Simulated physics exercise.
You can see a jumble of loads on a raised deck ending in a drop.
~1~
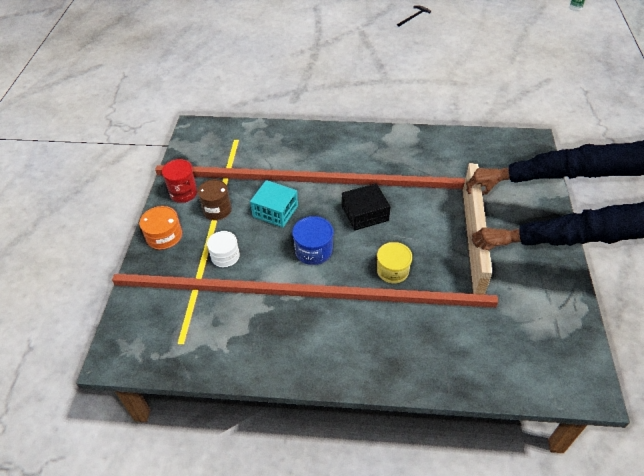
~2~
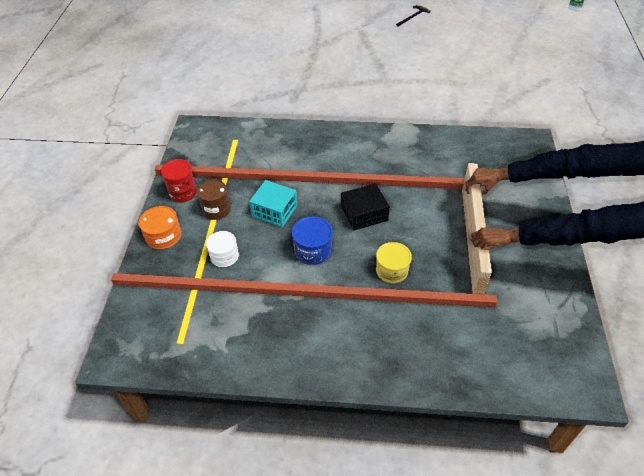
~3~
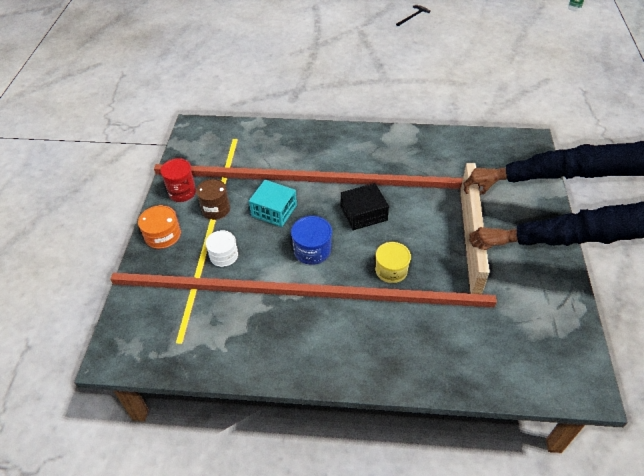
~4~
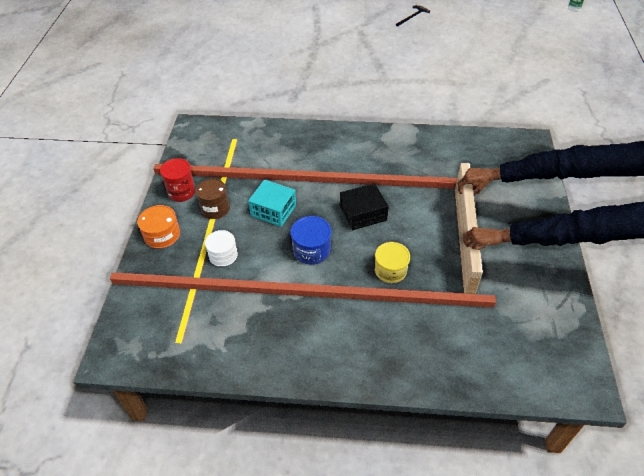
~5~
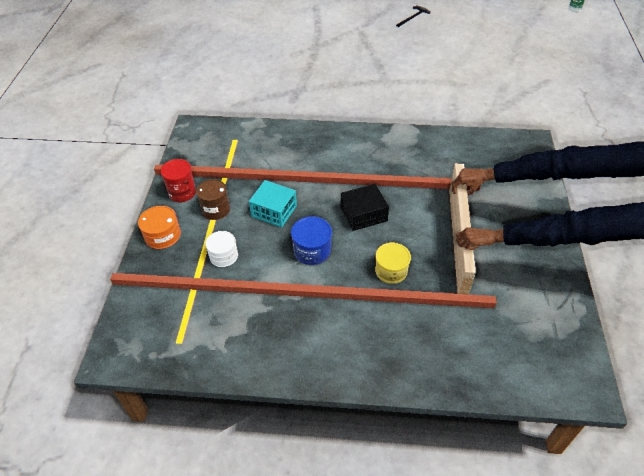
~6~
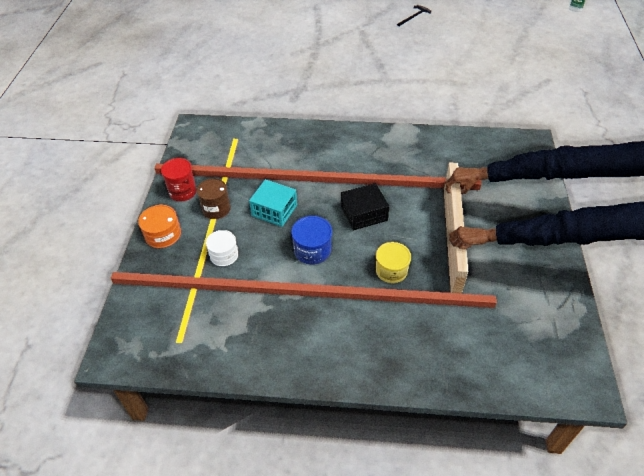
On a raised dark tabletop, two hands slide a wooden plank slightly left between red rails toward motionless coloured containers and crates.
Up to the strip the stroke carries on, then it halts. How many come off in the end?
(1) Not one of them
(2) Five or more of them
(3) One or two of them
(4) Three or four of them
Answer: 3.
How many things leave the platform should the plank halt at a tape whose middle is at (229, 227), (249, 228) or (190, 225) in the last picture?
Tallies in the order asked: 0, 0, 2.
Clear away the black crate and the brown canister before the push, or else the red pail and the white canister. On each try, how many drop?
Count of fallen: 0 / 1.
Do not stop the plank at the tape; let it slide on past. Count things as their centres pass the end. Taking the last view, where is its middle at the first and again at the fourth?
The middle is near (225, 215) first and near (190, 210) after.
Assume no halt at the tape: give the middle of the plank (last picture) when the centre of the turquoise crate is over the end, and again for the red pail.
About (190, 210), and about (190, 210) for the other.
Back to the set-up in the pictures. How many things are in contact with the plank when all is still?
All in all, 3.
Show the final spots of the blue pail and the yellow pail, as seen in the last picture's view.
They come to rest around (189, 225) and (183, 258).
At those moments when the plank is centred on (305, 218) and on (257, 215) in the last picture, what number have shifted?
I count 4 first and 7 after.
A little later, none off yet; orange canister at rest near (160, 226); red pail at rest near (180, 180); brown canister at rest near (214, 199).
Next, none off yet; orange canister at rest near (160, 226); red pail at rest near (180, 180); brown canister shifted a little near (207, 199).
When it is over, the number that fall off is one or two; down, brown canister.
